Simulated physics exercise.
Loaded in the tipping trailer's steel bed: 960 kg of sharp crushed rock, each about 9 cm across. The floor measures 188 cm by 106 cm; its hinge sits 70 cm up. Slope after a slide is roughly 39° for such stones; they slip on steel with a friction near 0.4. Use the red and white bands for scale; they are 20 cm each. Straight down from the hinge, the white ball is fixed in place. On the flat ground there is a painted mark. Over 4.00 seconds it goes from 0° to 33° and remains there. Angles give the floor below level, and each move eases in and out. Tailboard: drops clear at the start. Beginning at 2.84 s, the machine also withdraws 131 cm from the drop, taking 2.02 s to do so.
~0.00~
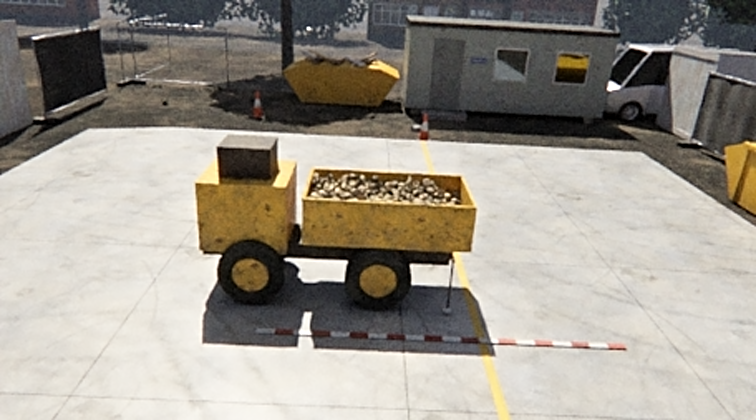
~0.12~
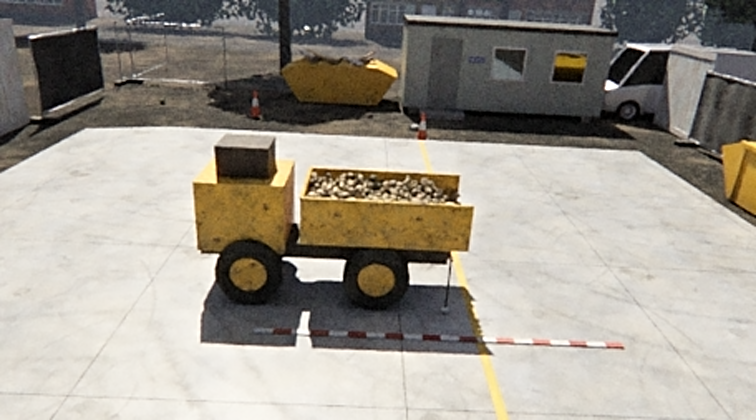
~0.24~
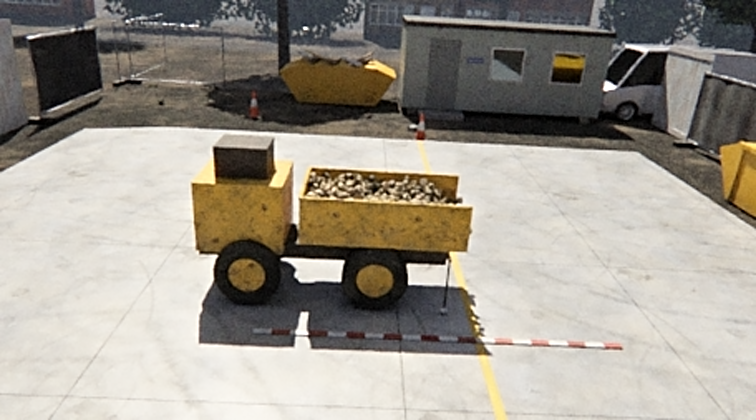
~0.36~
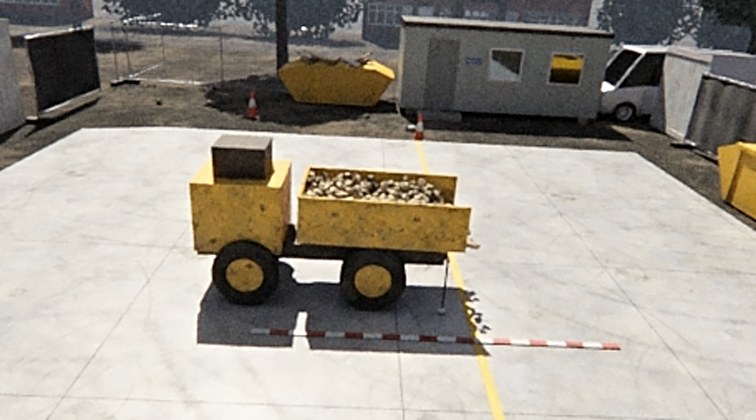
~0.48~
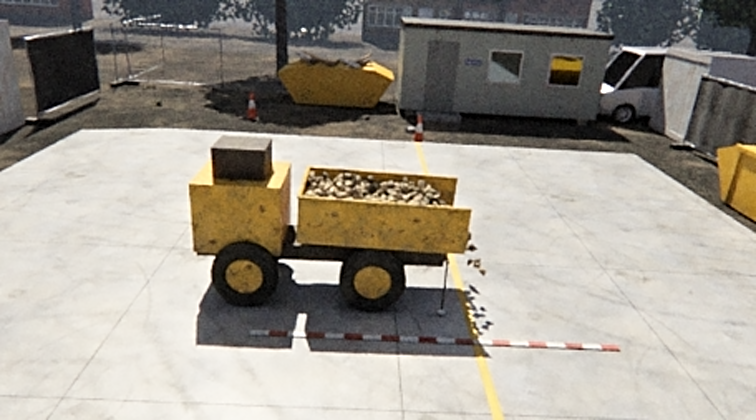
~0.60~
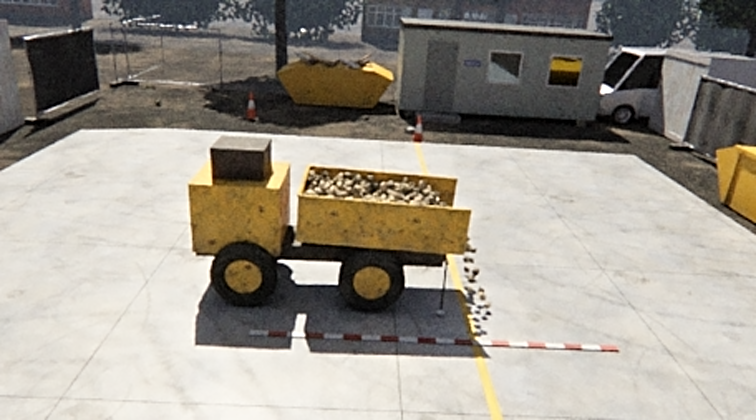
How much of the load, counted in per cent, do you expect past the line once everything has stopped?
I expect around 35 per cent past the line.
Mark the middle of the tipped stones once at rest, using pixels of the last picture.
(446, 282).
After 3.0 s the floor is at 28°; 73 % in the bed, 5 % short of the line, 23 % past the line; the foremost stones are at (521, 288).
After 4.1 s the floor is at 33°; 7 % in the bed, 57 % short of the line, 36 % past the line; the foremost stones are at (531, 290).
After 5.3 s the floor is at 33°; 0 % in the bed, 63 % short of the line, 37 % past the line; the foremost stones are at (531, 290).
After 8.2 s the floor is at 33°; 0 % in the bed, 63 % short of the line, 37 % past the line; the foremost stones are at (531, 290).
